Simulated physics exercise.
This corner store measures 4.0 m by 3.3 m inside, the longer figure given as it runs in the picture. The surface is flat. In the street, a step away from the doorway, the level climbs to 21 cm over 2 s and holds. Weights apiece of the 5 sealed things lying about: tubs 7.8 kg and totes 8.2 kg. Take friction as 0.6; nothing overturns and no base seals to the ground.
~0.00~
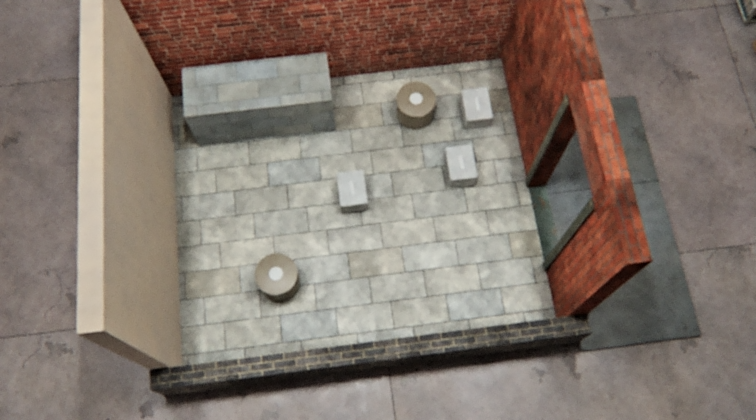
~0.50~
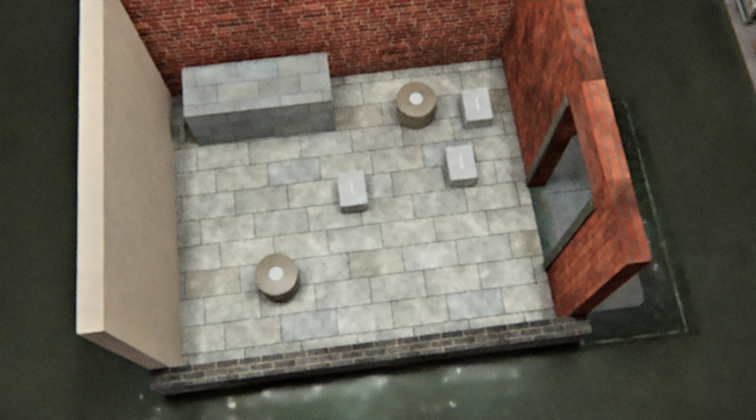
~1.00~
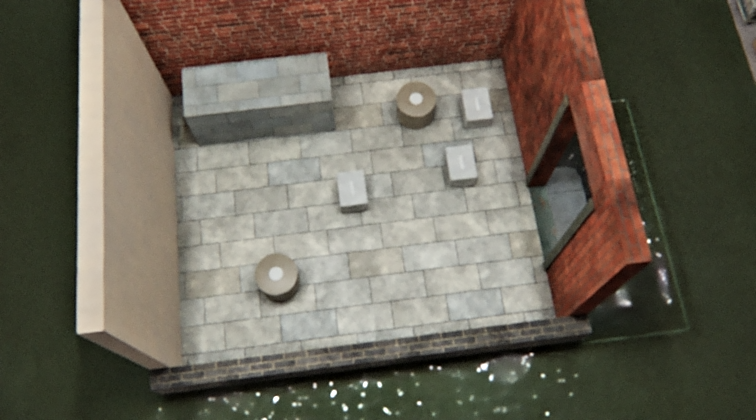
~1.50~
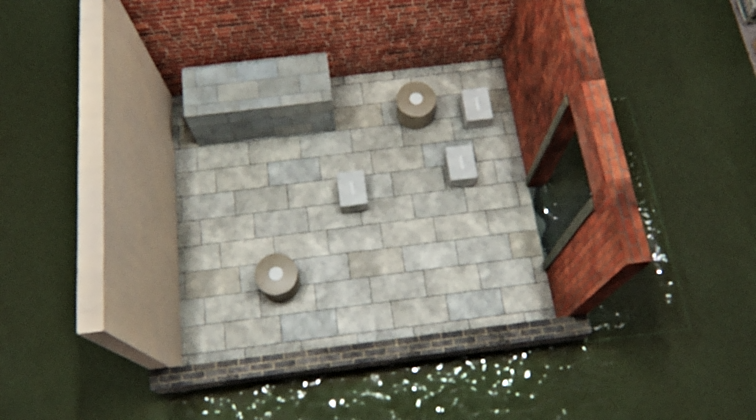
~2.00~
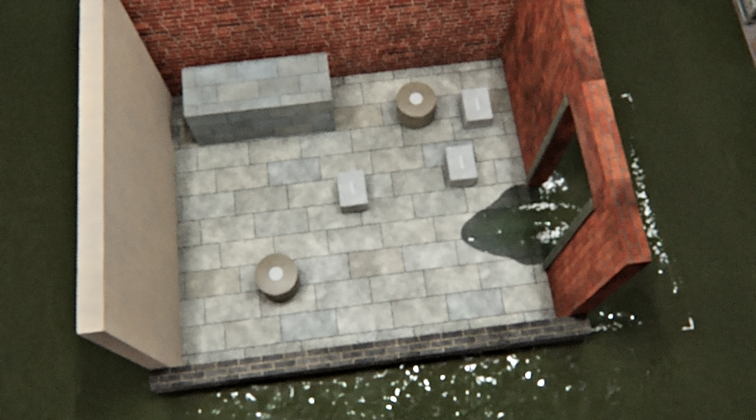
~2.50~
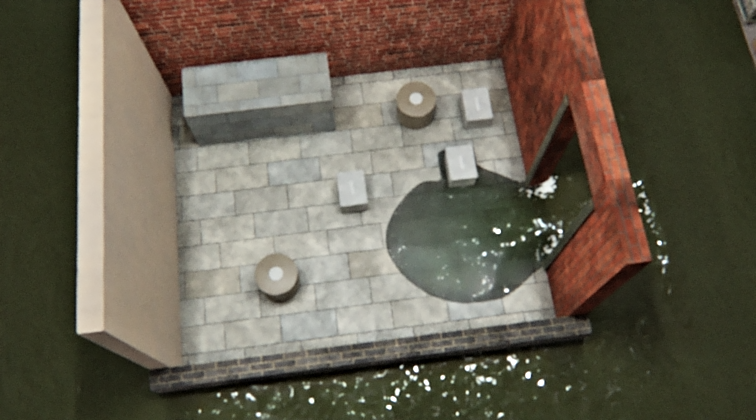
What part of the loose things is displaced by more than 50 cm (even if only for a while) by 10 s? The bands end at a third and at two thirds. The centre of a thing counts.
That comes to from one to two thirds.
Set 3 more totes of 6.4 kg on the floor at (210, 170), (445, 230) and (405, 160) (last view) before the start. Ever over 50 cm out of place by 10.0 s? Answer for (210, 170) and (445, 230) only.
In that order: More, over.
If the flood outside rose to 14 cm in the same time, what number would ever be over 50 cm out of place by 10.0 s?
In that case 1 of them.
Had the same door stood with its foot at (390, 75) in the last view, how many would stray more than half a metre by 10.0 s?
Then 3.
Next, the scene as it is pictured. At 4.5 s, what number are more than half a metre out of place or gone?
1 of them.
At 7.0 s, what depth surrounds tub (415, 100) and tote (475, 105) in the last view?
About 2 and 3 cm.
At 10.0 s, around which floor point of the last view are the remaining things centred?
Near (373, 145).
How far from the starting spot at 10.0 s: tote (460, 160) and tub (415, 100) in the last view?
In that order: 50 cm, 20 cm.
After 3.5 s 0 of 5 are over 50 cm from their spots; 0 afloat.
After 4.5 s 1 of 5 are over 50 cm from their spots; 0 afloat.
After 7.0 s 2 of 5 are over 50 cm from their spots; 2 afloat.
After 10.0 s 2 of 5 are over 50 cm from their spots, and 3 have been at some point; 4 afloat.
